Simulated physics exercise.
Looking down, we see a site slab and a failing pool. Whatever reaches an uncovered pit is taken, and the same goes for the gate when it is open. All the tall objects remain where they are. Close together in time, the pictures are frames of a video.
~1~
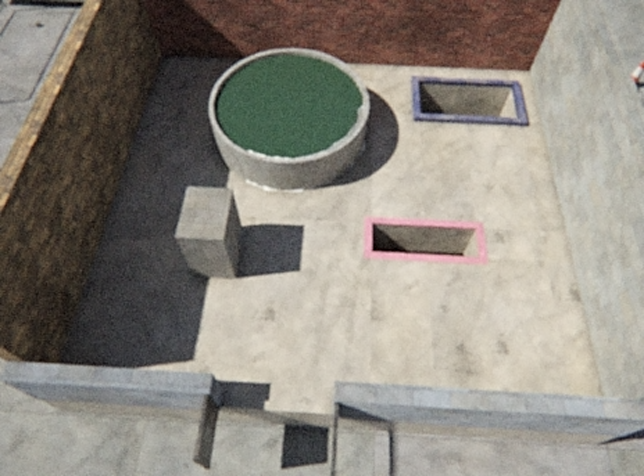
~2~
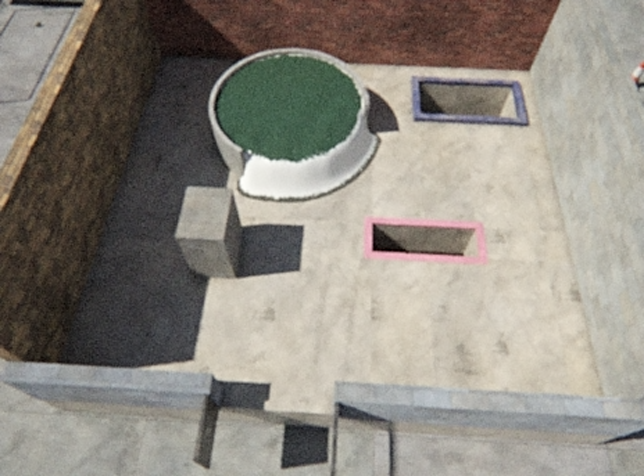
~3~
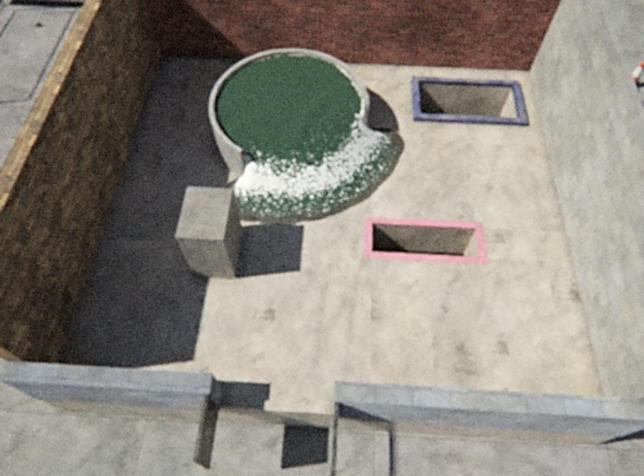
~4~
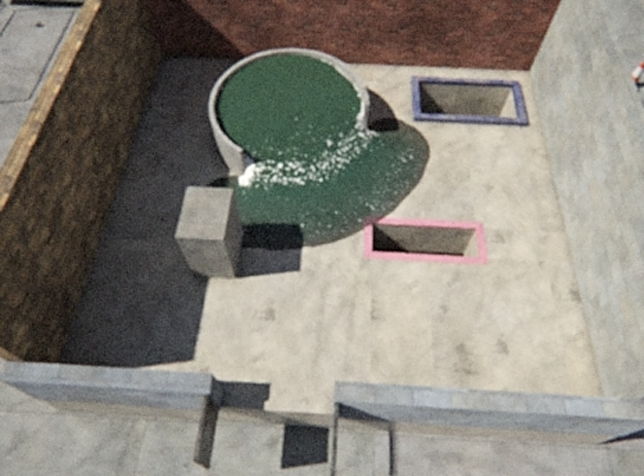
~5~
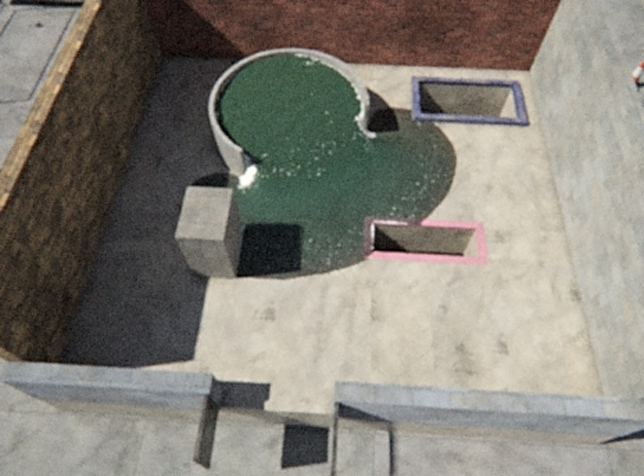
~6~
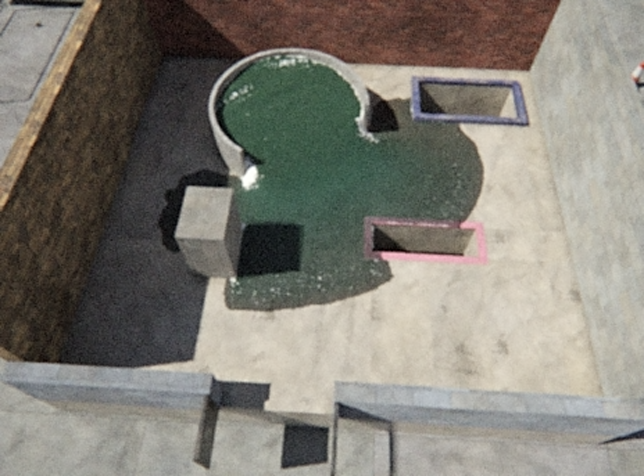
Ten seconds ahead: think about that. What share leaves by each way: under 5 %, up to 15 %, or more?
Result: The gate takes in a considerable amount - past fifteen per cent, the pink pit takes in a considerable amount - past fifteen per cent, the blue pit takes in a trifling amount - short of five per cent.
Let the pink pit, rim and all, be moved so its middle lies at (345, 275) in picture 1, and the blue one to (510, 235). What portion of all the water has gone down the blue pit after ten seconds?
The blue pit takes 10 per cent.
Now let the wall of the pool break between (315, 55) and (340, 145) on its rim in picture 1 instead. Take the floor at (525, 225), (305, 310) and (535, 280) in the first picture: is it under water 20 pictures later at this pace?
First point swamped, second point spared, third point swamped.
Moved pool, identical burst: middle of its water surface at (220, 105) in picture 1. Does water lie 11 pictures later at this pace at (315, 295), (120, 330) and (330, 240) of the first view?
In sequence: Inundated, next inundated, then inundated.
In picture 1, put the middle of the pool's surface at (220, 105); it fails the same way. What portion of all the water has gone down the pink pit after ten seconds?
Estimate for the pink pit - some 30 in a hundred.
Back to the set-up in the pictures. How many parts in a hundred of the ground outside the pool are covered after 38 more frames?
It comes to 80 per cent.
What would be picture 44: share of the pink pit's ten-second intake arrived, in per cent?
It works out at roughly 75 percent of the ten-second total.
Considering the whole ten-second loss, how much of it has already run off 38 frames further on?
Around 75 %.
A moment on, water covers 50 % of the floor; the gate 1 %, the pink pit 6 %, the blue pit 0 %.
Next, water covers 55 % of the floor; the gate 4 %, the pink pit 14 %, the blue pit 0 %.
Then, water covers 65 % of the floor; the gate 12 %, the pink pit 21 %, the blue pit 0 %.
Later, water covers 80 % of the floor; the gate 19 %, the pink pit 29 %, the blue pit 0 %.
In the end, water covers 90 % of the floor; the gate 23 %, the pink pit 39 %, the blue pit 0 %.
